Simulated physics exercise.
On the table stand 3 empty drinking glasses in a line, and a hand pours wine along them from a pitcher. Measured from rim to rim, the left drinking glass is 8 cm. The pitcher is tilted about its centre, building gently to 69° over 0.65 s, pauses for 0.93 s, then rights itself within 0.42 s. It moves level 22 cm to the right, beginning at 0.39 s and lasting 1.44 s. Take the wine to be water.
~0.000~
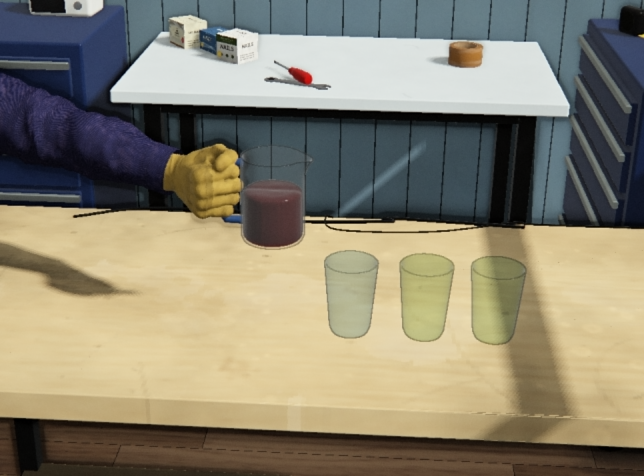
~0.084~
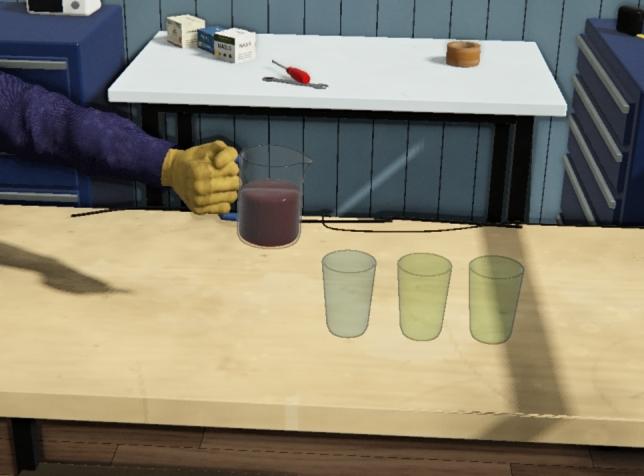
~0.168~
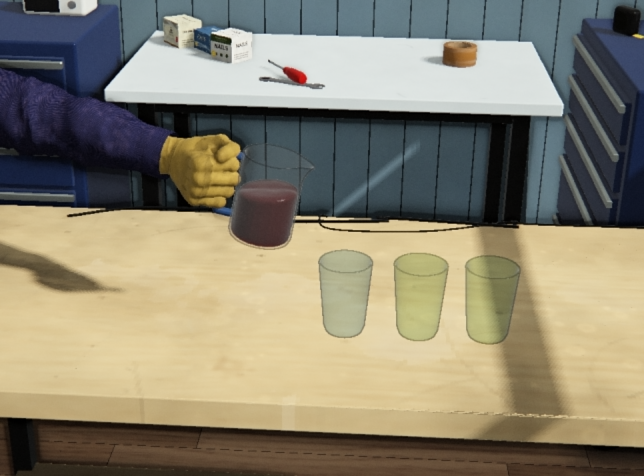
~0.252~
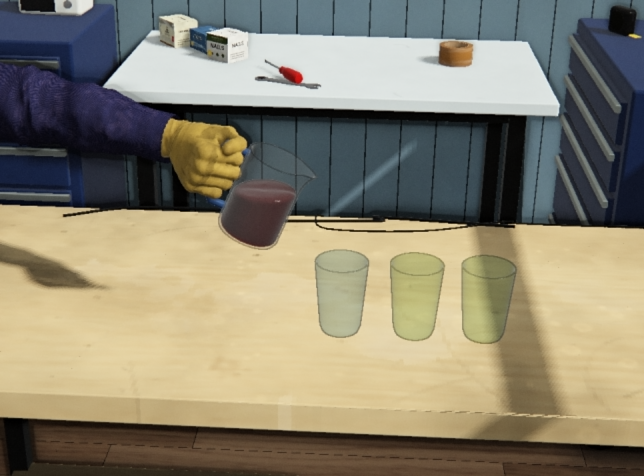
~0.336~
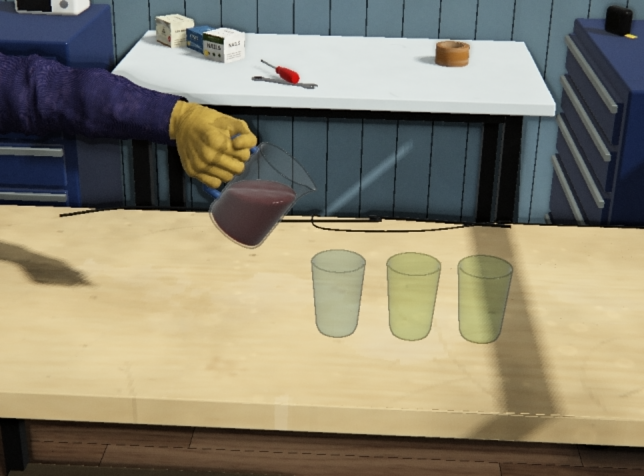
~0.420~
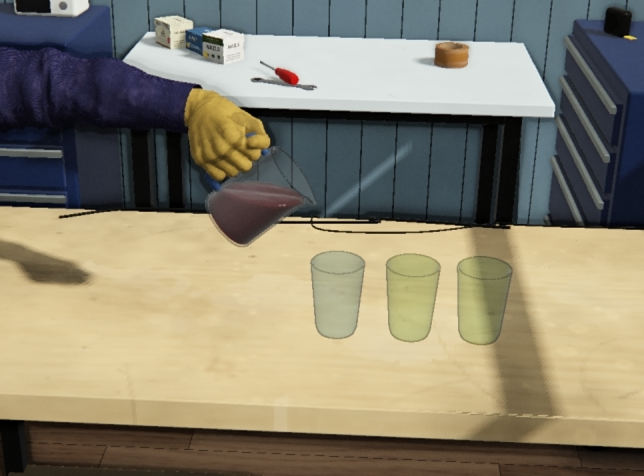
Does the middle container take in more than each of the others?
Number two.
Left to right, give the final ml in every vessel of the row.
Left 30 ml, middle 80 ml, right 50 ml.
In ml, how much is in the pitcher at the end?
It ends up holding near 240 ml.
Then, 0.86 s in, the tilt is 69° and from the left they hold 35 ml, 0 ml, 0 ml, the pitcher 375 ml, and 5 ml is on the table.
Then, 1.18 s in, the tilt is 69° and from the left they hold 35 ml, 60 ml, 0 ml, the pitcher 310 ml, and 60 ml is on the table.
Then, 1.51 s in, the tilt is 69° and from the left they hold 35 ml, 80 ml, 10 ml, the pitcher 260 ml, and 80 ml is on the table.
Then, 1.87 s in, the tilt is 14° and from the left they hold 35 ml, 80 ml, 45 ml, the pitcher 235 ml, and 85 ml is on the table.
Finally, from the left they hold 35 ml, 80 ml, 45 ml, the pitcher 235 ml, and 85 ml is on the table.
